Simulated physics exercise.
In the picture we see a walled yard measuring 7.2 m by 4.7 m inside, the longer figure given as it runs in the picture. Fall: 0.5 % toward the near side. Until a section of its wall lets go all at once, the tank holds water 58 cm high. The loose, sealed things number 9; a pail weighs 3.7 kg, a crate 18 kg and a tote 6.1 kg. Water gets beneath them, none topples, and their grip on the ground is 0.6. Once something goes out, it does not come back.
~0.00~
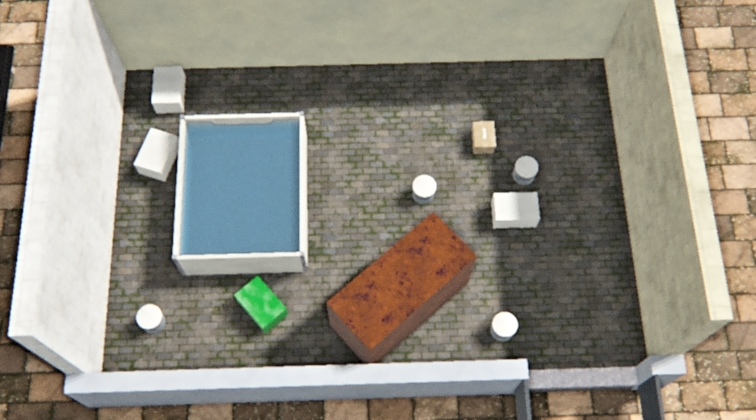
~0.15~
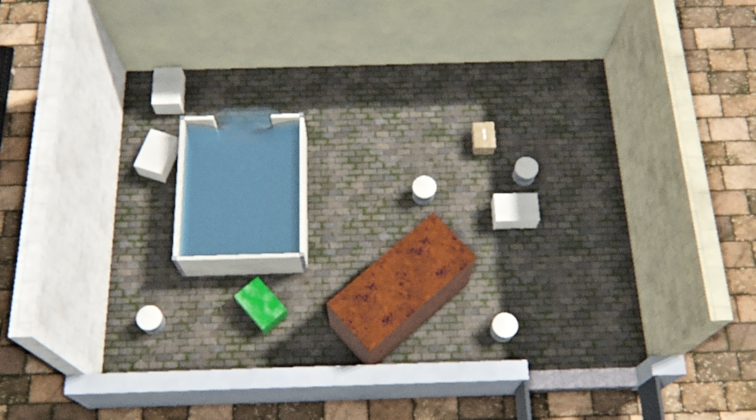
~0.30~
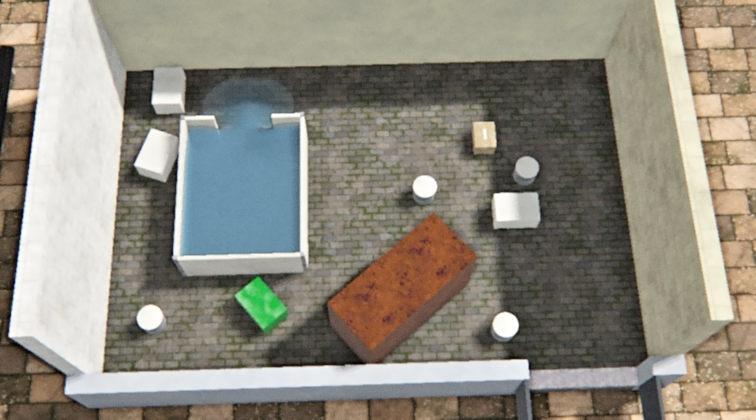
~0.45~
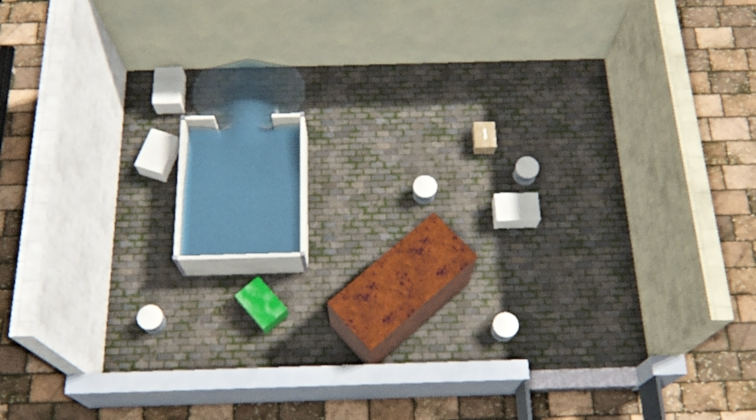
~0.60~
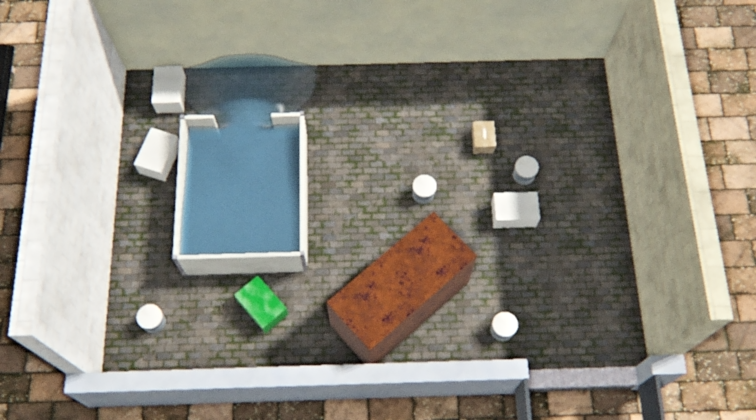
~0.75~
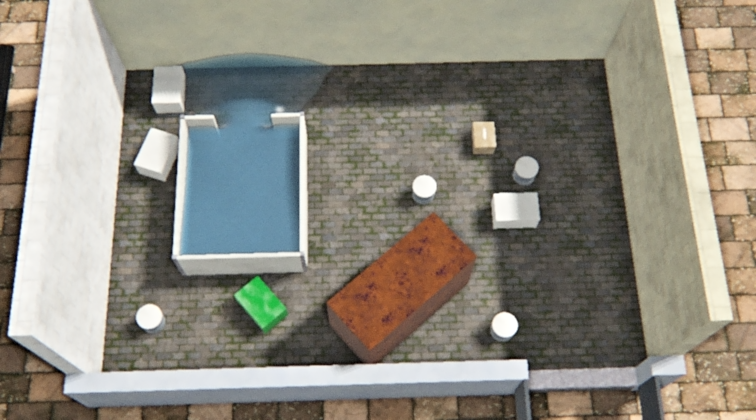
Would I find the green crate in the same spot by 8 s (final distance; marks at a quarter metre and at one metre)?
Result: Moderate travel.
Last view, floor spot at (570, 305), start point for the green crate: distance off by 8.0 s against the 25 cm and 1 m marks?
Put there, it remains roughly in place.
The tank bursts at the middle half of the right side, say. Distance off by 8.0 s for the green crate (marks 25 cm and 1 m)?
The green crate remains where it was.
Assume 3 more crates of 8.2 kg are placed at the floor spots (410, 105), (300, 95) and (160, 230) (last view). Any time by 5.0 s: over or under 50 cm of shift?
From first to last: Surpasses it, surpasses it, surpasses it.
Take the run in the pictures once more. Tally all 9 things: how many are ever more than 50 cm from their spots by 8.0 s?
5.
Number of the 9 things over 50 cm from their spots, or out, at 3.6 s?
I make it 3 by then.
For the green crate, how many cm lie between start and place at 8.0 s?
I'd say close to 40 centimetres.
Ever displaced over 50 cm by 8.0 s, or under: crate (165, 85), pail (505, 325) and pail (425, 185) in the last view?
Well, going one by one, it's too far, not that far and not that far.
After 1.6 s the green crate is near (260, 302), 0.0 m from its start, aground; 0 of 9 are out; 0 afloat.
After 3.6 s the green crate is near (260, 302), 0.0 m from its start, aground; 0 of 9 are out; 2 afloat.
After 5.6 s the green crate is near (260, 302), 0.0 m from its start, aground; 0 of 9 are out; 2 afloat.
After 8.0 s the green crate is near (288, 286), 0.4 m from its start, afloat; 0 of 9 are out; 5 afloat.
